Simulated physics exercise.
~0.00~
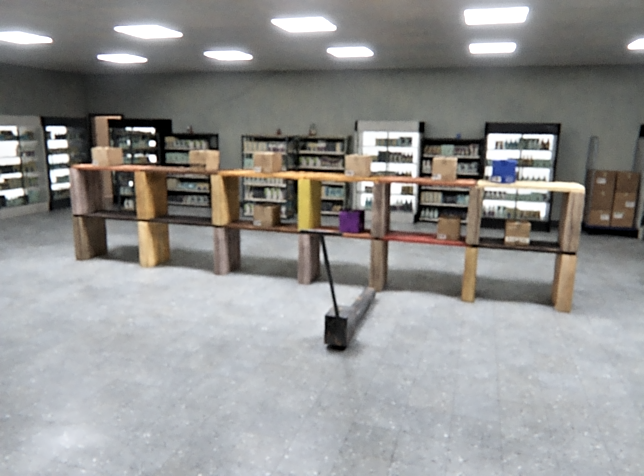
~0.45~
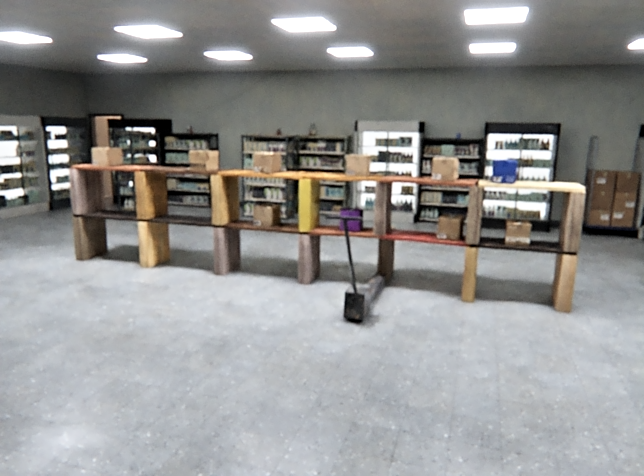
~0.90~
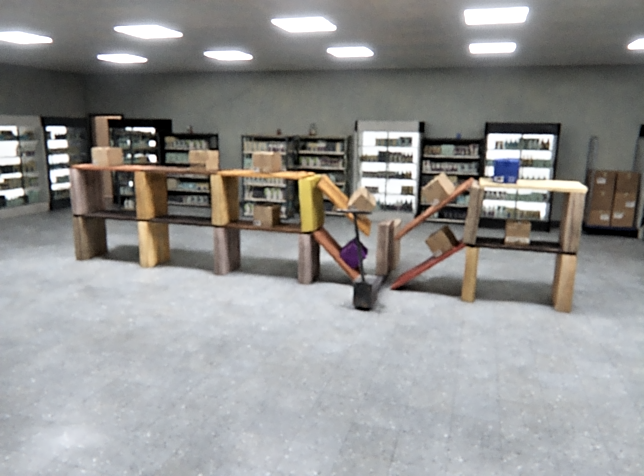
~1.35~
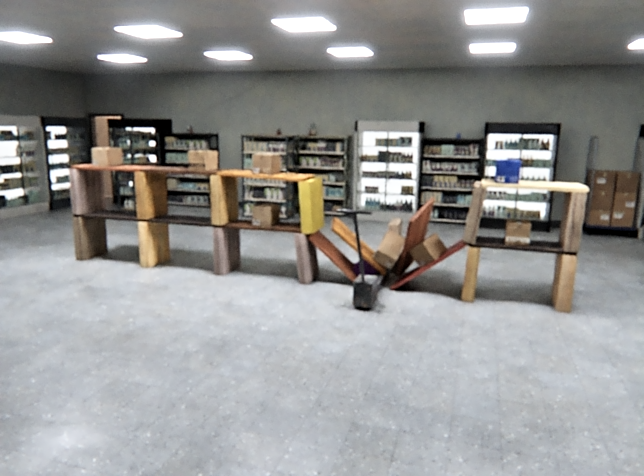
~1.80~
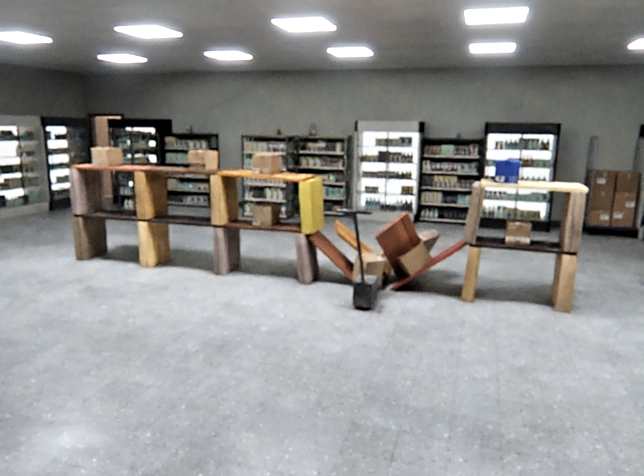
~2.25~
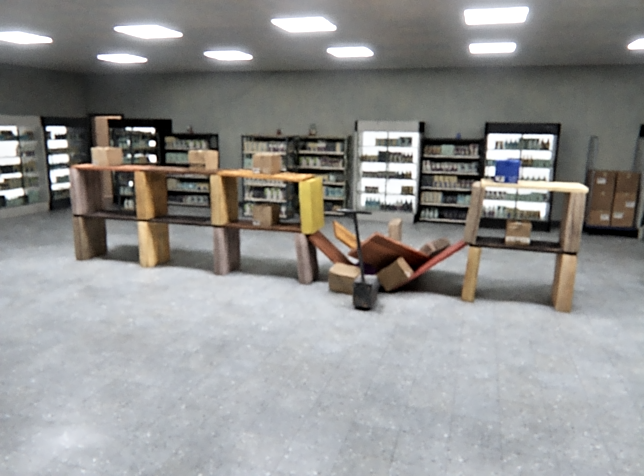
In a bare storeroom with shelves along the back wall, a narrow floor jack slid into the base of a long two-tier run of boards and cartons, and the section above it collapsed into a heap while both ends stayed standing.
